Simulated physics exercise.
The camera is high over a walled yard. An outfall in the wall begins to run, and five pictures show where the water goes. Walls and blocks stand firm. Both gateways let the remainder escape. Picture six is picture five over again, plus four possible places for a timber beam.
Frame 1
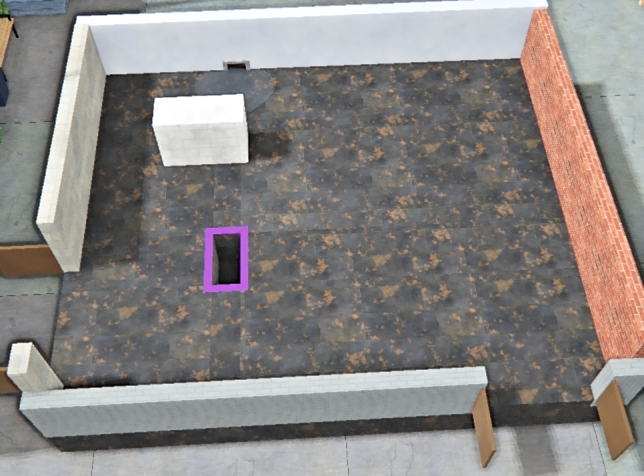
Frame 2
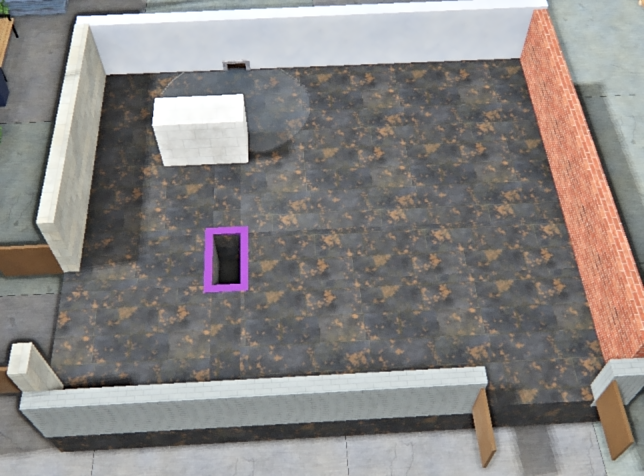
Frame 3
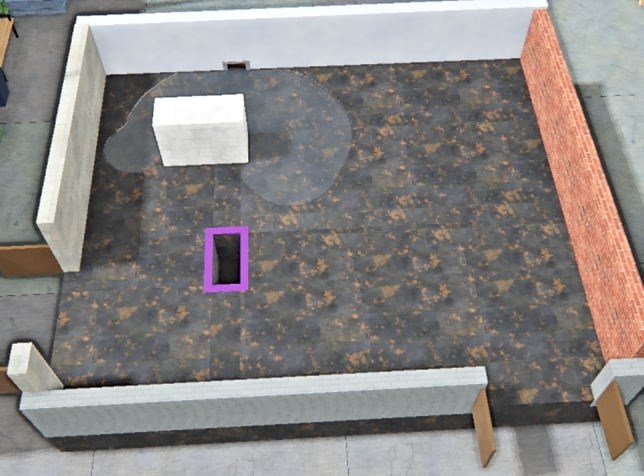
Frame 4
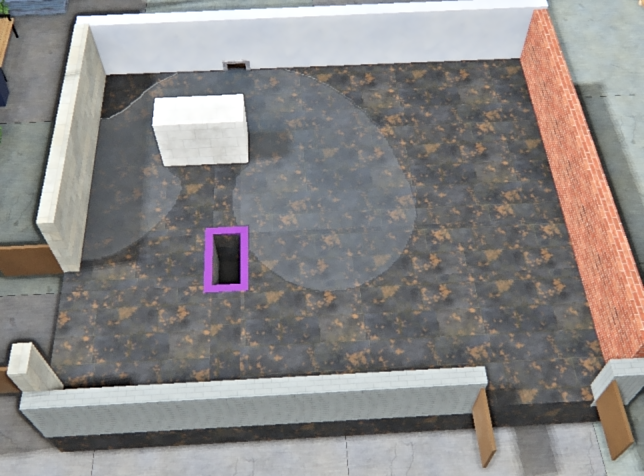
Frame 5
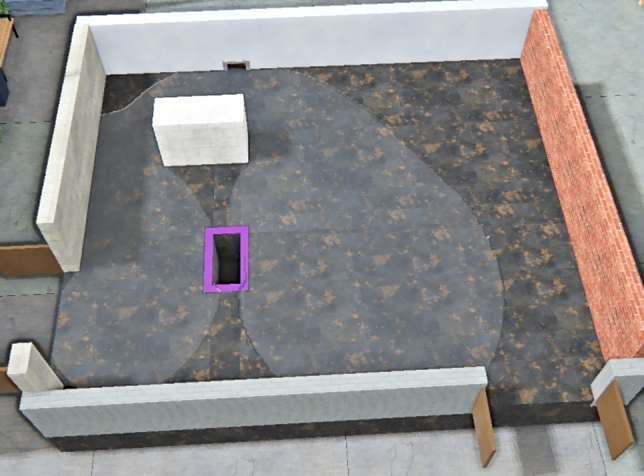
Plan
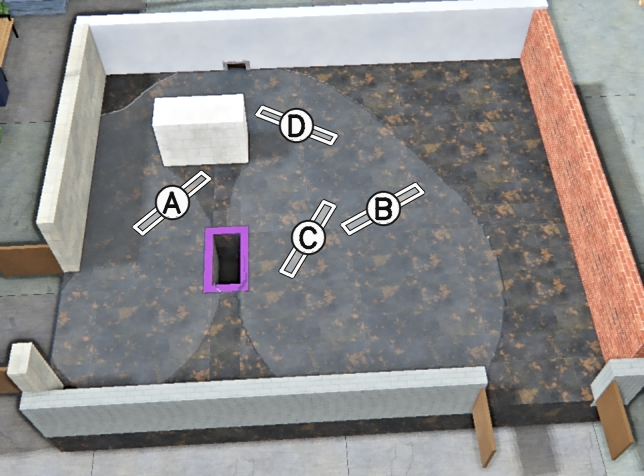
A walled yard with a dark, rust-flecked floor is seen from high above by a still camera. A white block stands at the upper left near a small outlet in the pale back wall, a purple-framed drain lies below it, a red brick wall runs along the right, and gaps open at left and lower right. Translucent water spreads from the outlet around the block, widens down both sides, and reaches the drain and front wall.
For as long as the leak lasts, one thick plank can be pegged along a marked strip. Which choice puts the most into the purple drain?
I would pick place C.
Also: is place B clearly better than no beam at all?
No.
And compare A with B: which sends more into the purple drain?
The answer is B.
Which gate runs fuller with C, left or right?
The right gate.
In white, A from (138, 230) to (205, 175); B from (345, 229) to (418, 188); C from (286, 273) to (329, 204); D from (259, 111) to (333, 139).
With A, about 2 % of the stream goes into the purple drain, about 96 % out by the gates.
With B, about 6 % of the stream goes into the purple drain, about 93 % out by the gates.
With C, about 12 % of the stream goes into the purple drain, about 86 % out by the gates.
With D, about 5 % of the stream goes into the purple drain, about 94 % out by the gates.
